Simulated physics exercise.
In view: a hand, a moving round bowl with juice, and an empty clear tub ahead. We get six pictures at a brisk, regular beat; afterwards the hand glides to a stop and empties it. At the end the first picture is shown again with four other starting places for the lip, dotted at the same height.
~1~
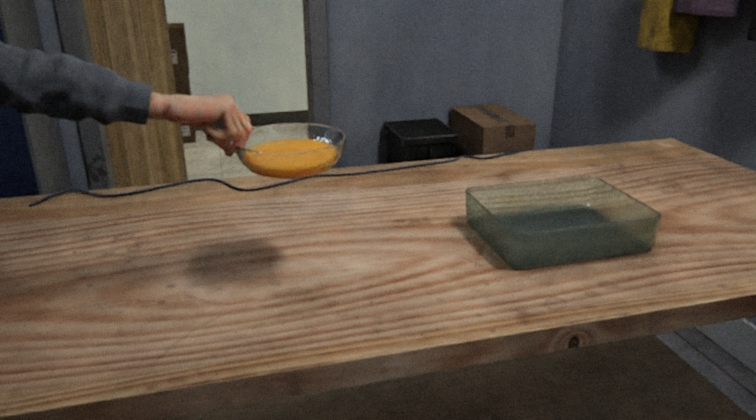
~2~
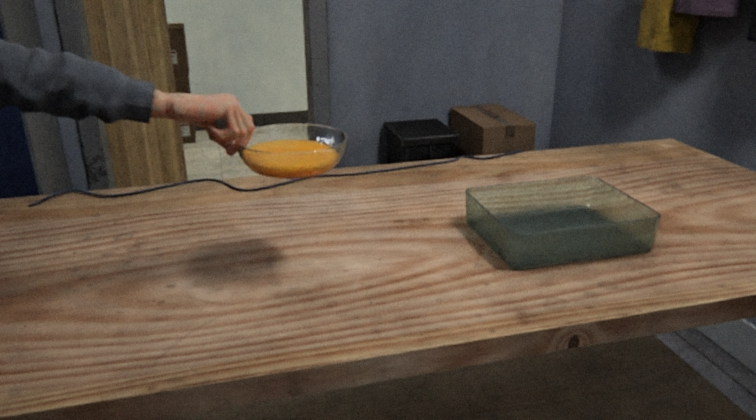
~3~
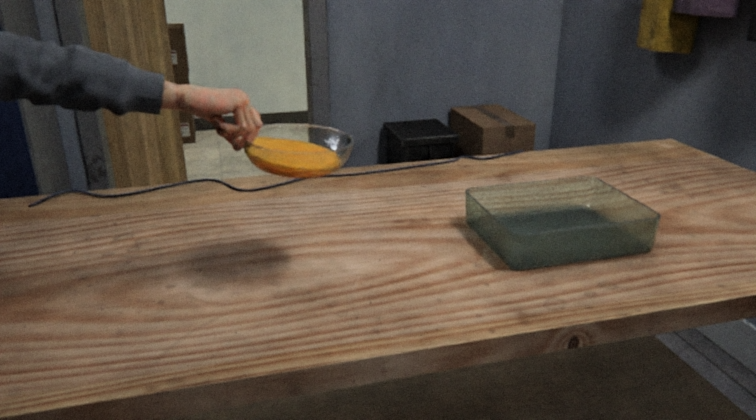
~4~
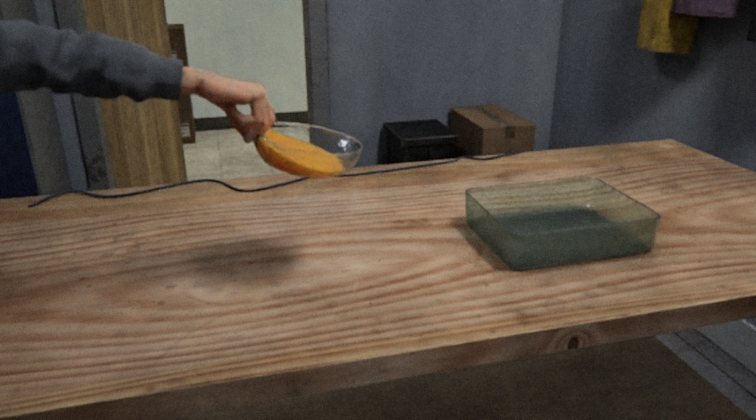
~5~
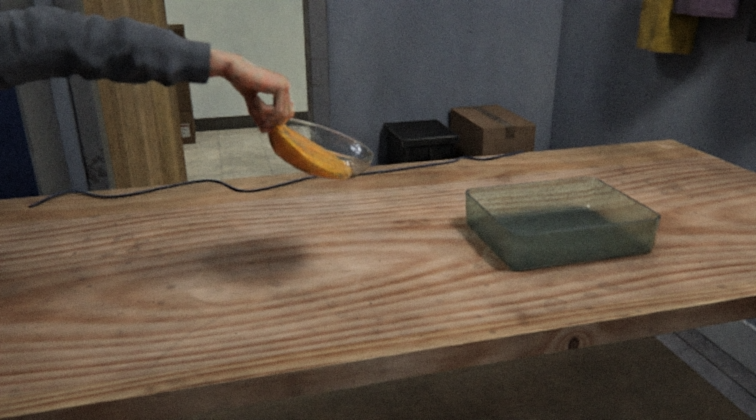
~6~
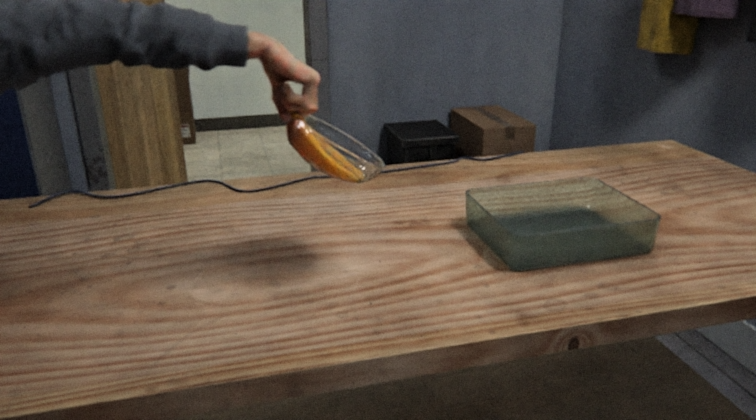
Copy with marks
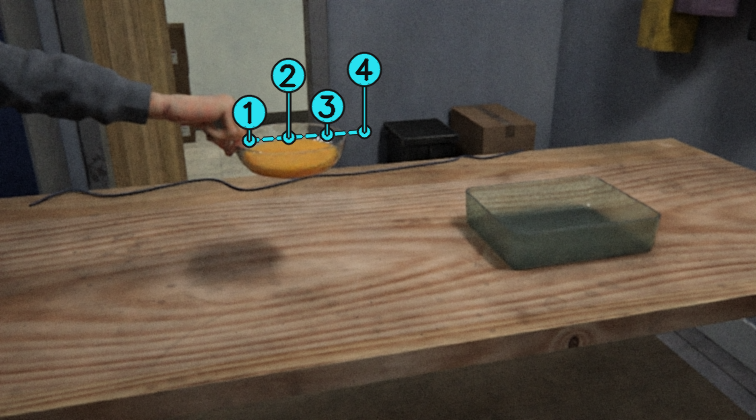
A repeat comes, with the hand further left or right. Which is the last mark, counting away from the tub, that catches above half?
4 is the one.
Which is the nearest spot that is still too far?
That is spot 3.
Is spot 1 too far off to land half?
Yes, it does.
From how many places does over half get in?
One of them.
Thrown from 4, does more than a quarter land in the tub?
Yes, clearly.
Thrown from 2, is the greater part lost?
Yes, it does.
In cyan, 1 at (249, 140); 2 at (288, 137); 3 at (327, 134); 4 at (364, 131).
If 1 is chosen, about 0 % lands in the tub, 100 % falls short.
If 2 is chosen, about 0 % lands in the tub, 95 % falls short and 5 % goes beside or beyond.
If 3 is chosen, about 17 % lands in the tub, 74 % falls short and 9 % goes beside or beyond.
If 4 is chosen, about 70 % lands in the tub, 7 % falls short and 24 % goes beside or beyond.
